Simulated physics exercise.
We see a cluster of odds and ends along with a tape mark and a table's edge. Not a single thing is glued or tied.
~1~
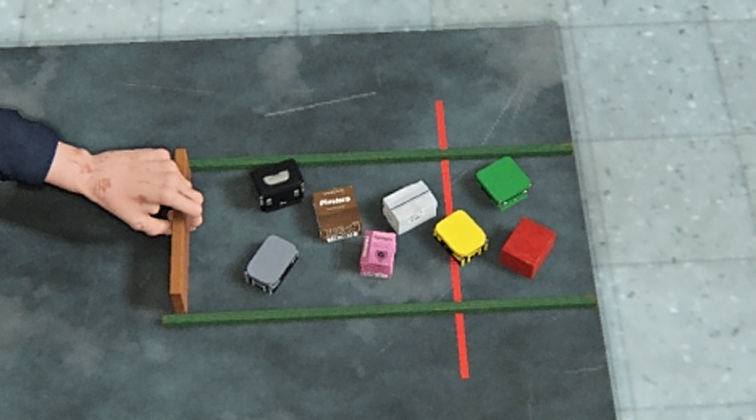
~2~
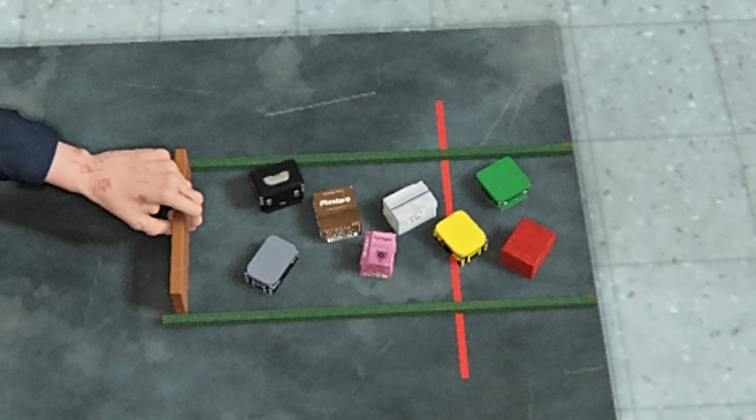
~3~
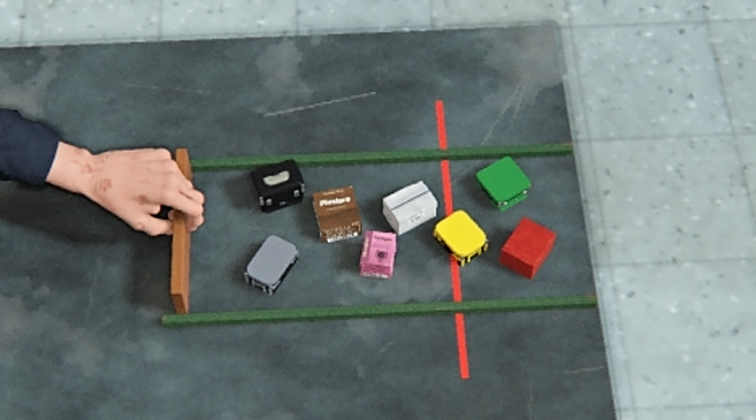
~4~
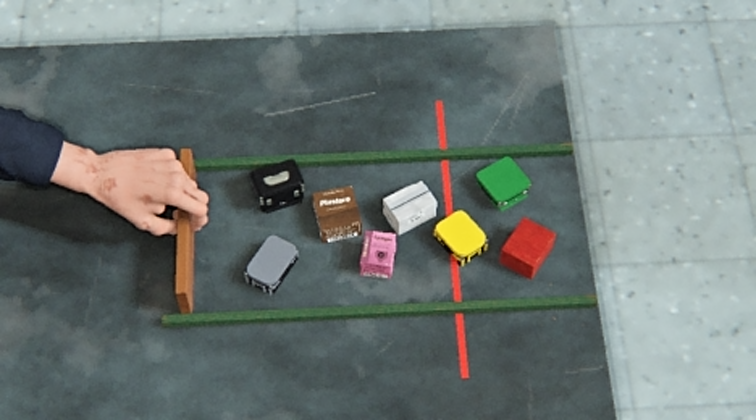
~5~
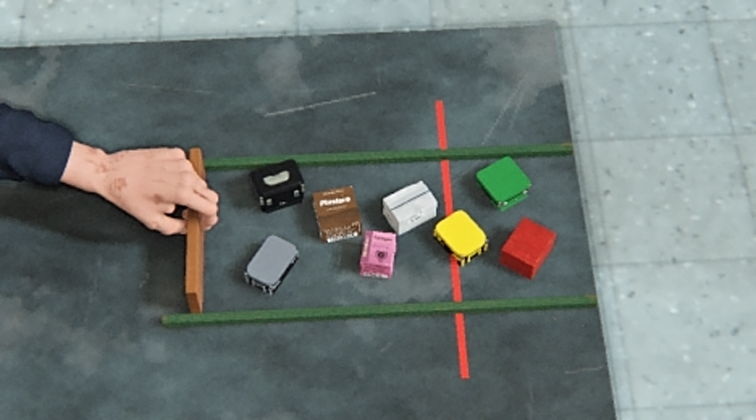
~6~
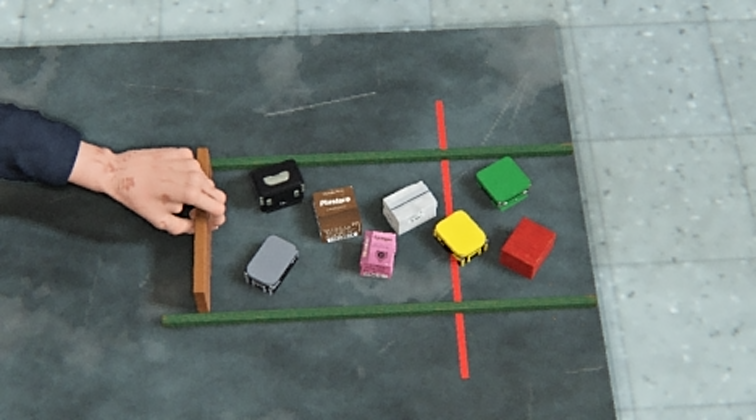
A hand holding a wooden board upright at the left end of two green rails stays still at first, then slides the board a short way right toward a black case and a grey case. The scattered cases, boxes and red block stay where they are, some on either side of the red tape.
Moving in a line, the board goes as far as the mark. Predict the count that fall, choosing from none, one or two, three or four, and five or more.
The count that fall is none.
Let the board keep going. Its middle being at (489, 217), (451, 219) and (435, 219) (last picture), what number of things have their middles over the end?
Respectively, 1, 0 and 0.
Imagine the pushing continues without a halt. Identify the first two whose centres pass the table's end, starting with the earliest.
First the green case, then the red block.
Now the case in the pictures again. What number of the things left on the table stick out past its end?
The number overhanging is 1.
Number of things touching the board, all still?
It ends up touching 2.
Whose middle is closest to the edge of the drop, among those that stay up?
The green case winds up nearest.
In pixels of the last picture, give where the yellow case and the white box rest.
In the last picture the first middle sits at (534, 236) and the other at (527, 187).
Early on, none off yet; red block at rest near (528, 248); green case at rest near (503, 185); yellow case at rest near (461, 238).
Finally, the number that fall off is zero.
